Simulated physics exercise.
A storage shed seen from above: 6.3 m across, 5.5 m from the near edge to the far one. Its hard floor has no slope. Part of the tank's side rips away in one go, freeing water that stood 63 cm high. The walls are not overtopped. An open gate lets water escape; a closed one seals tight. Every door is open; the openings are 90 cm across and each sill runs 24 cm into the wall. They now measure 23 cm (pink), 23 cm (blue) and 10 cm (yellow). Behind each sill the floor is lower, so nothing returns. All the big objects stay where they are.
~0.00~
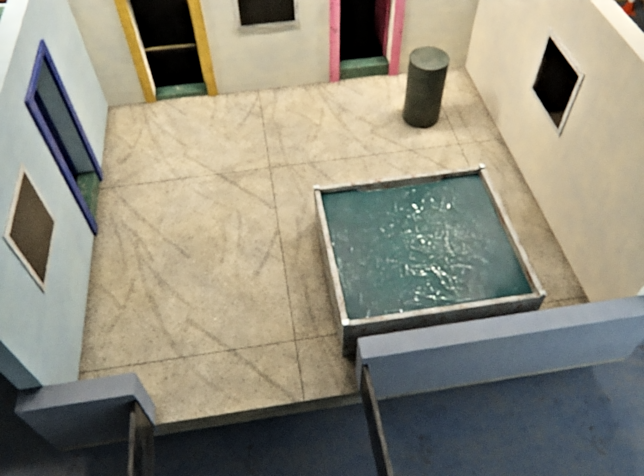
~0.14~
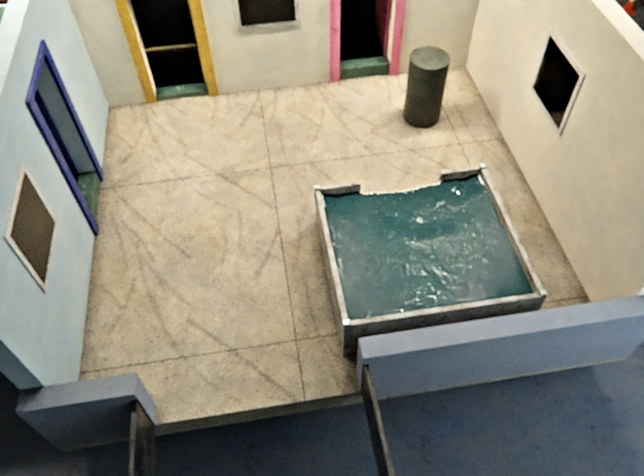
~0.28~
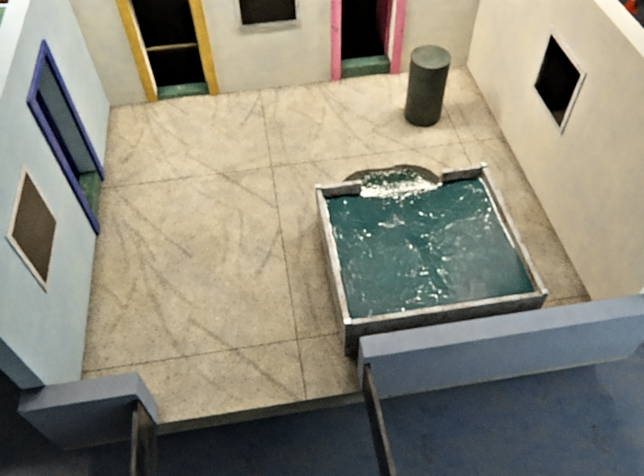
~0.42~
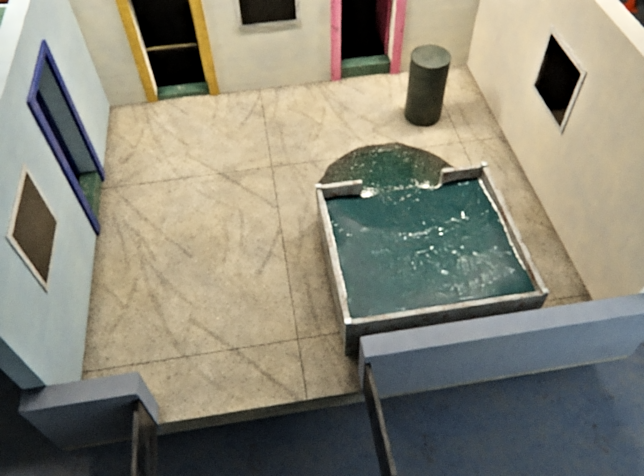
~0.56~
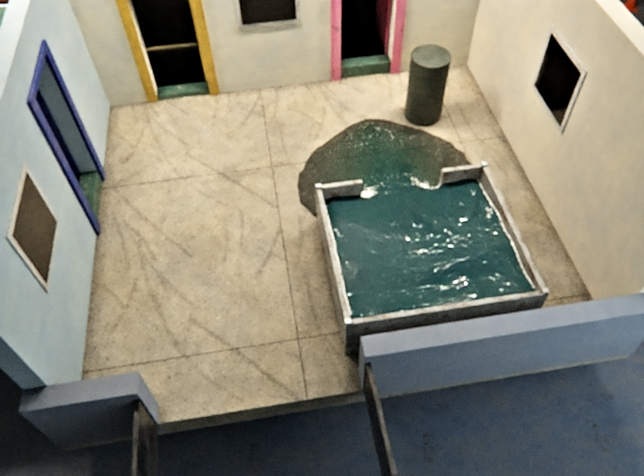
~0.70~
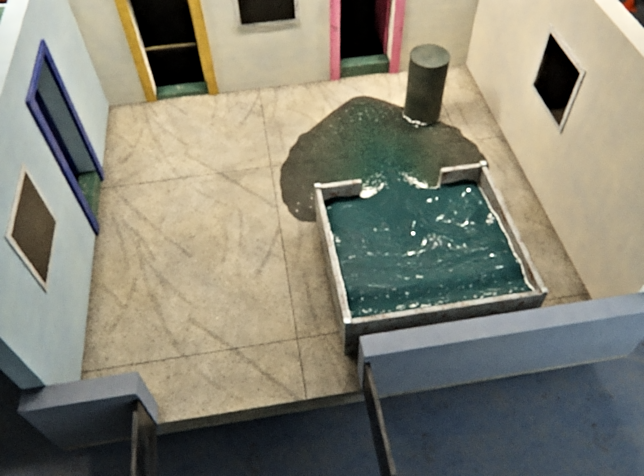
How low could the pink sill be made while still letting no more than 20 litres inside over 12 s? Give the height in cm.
It would have to be roughly 28 cm high.
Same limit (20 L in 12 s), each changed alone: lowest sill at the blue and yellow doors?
About 6.5 cm at blue and 8.0 cm at yellow.
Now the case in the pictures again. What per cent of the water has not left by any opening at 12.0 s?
Some 84 per cent remains.
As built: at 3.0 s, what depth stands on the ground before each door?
In cm: Pink 26, blue 0, yellow 11.
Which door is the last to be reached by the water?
Last comes the blue one.
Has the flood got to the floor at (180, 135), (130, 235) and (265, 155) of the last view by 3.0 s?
In turn: Wet, not reached, flooded.
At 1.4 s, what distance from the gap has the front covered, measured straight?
Roughly 3.4 m.
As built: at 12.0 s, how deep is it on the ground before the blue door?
Some 6.5 cm.
After 1.4 s water covers 30 % of the floor, deepest (34 cm) near (387, 201); 29 cm at the pink door, 1 litre in over its 23 cm sill.
After 3.0 s water covers 45 % of the floor, deepest (28 cm) near (350, 80); 26 cm at the pink door, 46 litres in over its 23 cm sill.
After 12.0 s water covers 100 % of the floor, deepest (10 cm) near (553, 339); 8 cm at the pink door, 54 litres in over its 23 cm sill.
At the pink door as built, the water arrived by 0.9 s and peaked near 31 cm at 1.6 s.
Run again over the same 12 s with other heights there, 40 litres in over 24.5 cm, 2 litres over 33.5 cm. The limit of 20 litres is kept from about 28 cm up.
